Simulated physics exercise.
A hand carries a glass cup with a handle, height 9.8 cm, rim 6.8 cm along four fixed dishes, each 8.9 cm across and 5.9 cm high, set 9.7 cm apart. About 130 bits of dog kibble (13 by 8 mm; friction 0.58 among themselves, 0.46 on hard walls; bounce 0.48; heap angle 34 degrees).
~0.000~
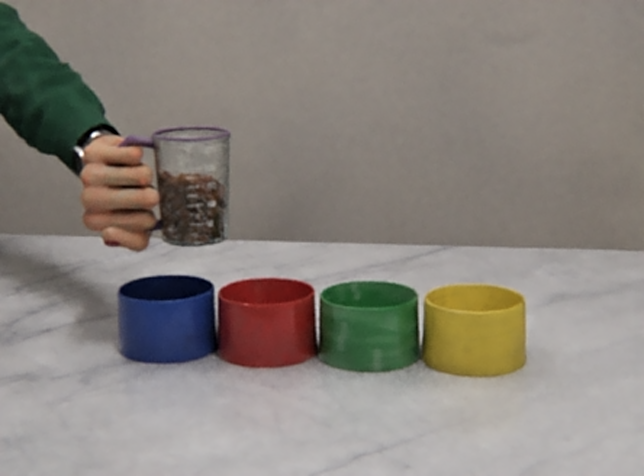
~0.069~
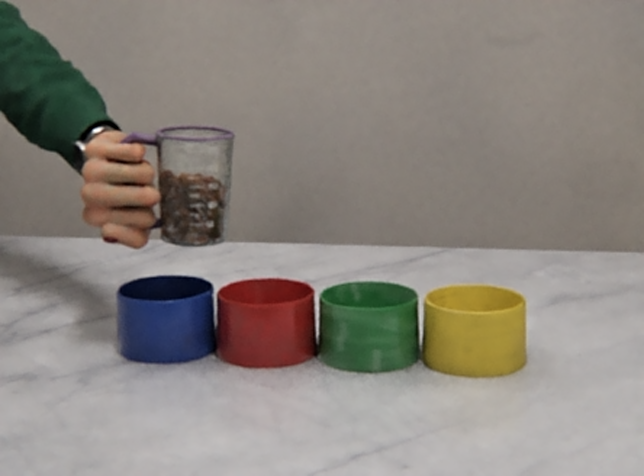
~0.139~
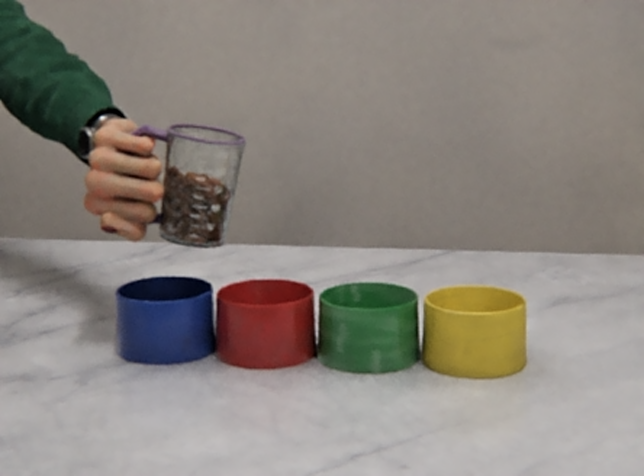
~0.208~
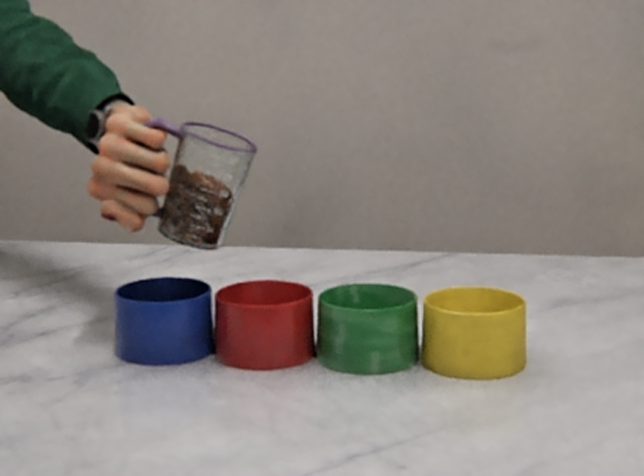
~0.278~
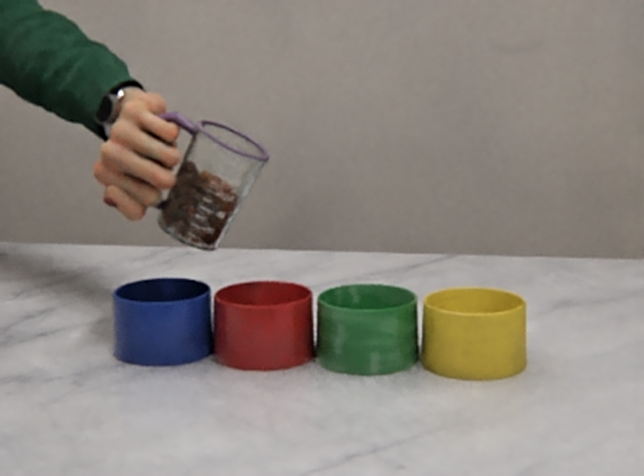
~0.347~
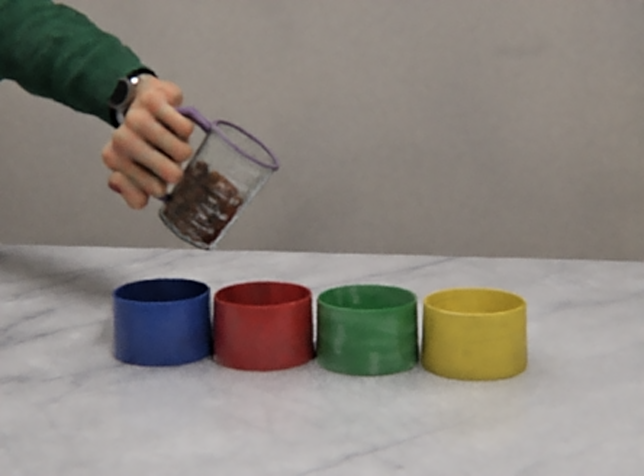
The video shows a hand in a green sleeve holding a clear cup of small brown pieces above a row of blue, red, green and yellow dishes, then tilting it steadily rightward while moving it slightly right.
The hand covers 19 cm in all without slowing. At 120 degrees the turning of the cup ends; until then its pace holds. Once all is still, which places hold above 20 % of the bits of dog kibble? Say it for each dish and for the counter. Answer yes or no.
Red: No, blue: No, green: Yes, yellow: No, counter: No.
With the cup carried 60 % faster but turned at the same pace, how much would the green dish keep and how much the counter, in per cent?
Then: Green 10; counter 10.
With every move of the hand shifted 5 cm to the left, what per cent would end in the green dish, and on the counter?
Then: Green 60, counter 10.
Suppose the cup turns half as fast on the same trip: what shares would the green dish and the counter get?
In that case green 0; counter 0.
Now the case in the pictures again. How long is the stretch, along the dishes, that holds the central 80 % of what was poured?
About 5 cm.
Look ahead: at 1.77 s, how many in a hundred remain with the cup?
About 0 per cent.
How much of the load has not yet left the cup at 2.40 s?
Roughly 0 per cent.
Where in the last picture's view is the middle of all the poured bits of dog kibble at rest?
Near (377, 337).
After 1.20 s, tilt 120 degrees; cup holds 50 %, green 50 %.
After 1.77 s, tilt 120 degrees; cup holds 0 %, green 100 %.
After 2.40 s, tilt 120 degrees; cup holds 0 %, green 100 %.
By 2.7 s all is still; red 0 %, blue 0 %, green 100 %, yellow 0 %, counter 0 %.
